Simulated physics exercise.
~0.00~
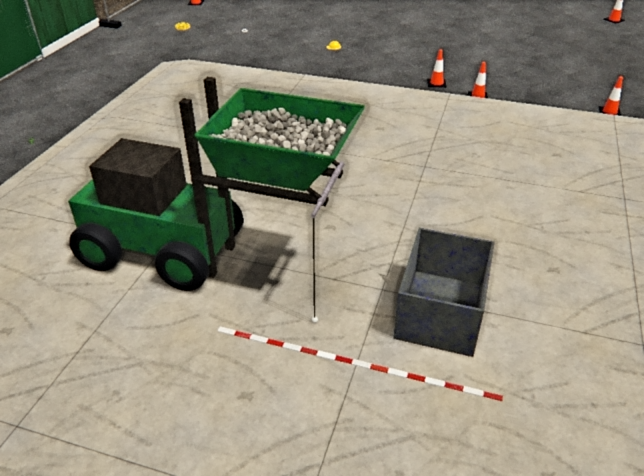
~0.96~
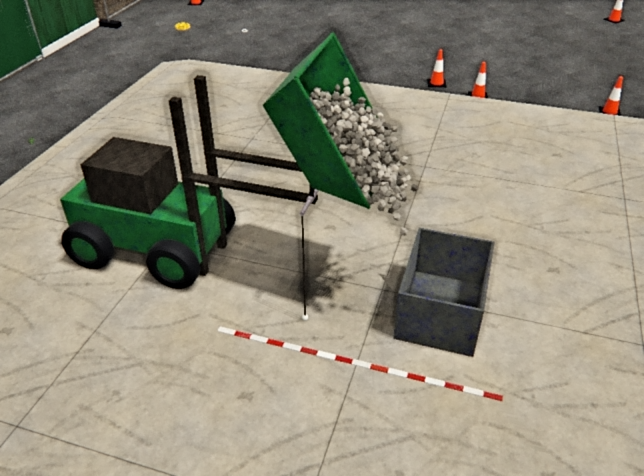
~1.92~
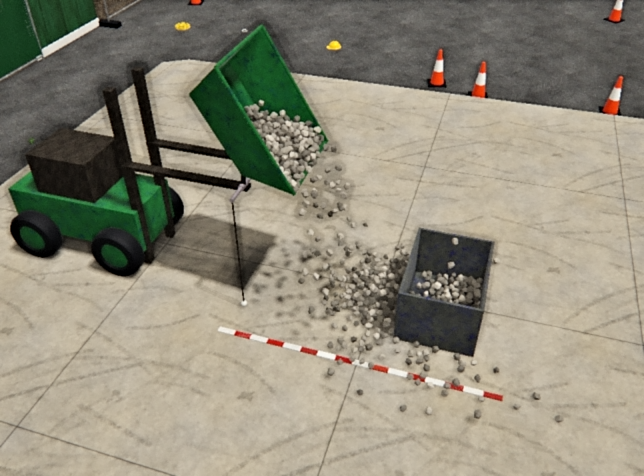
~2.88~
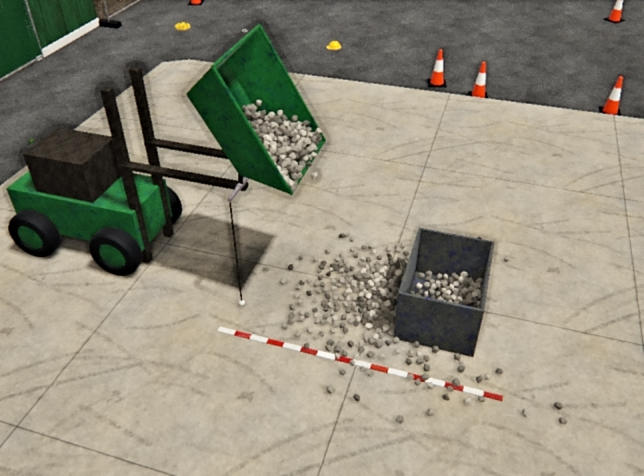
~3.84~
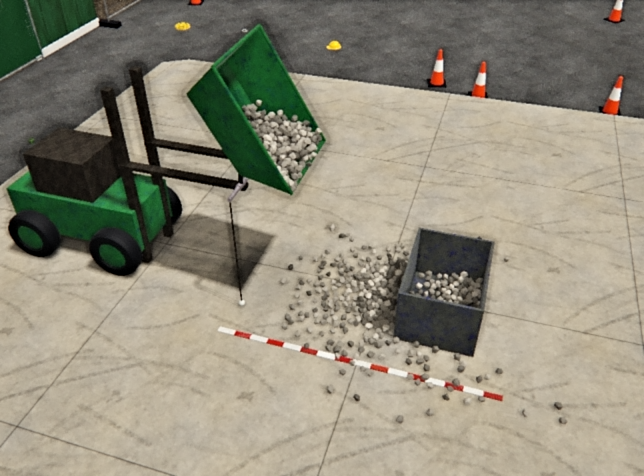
Green forklift tipping its skip while backing left, spilling grey stones mostly short of a dark bin, with many staying in the skip.
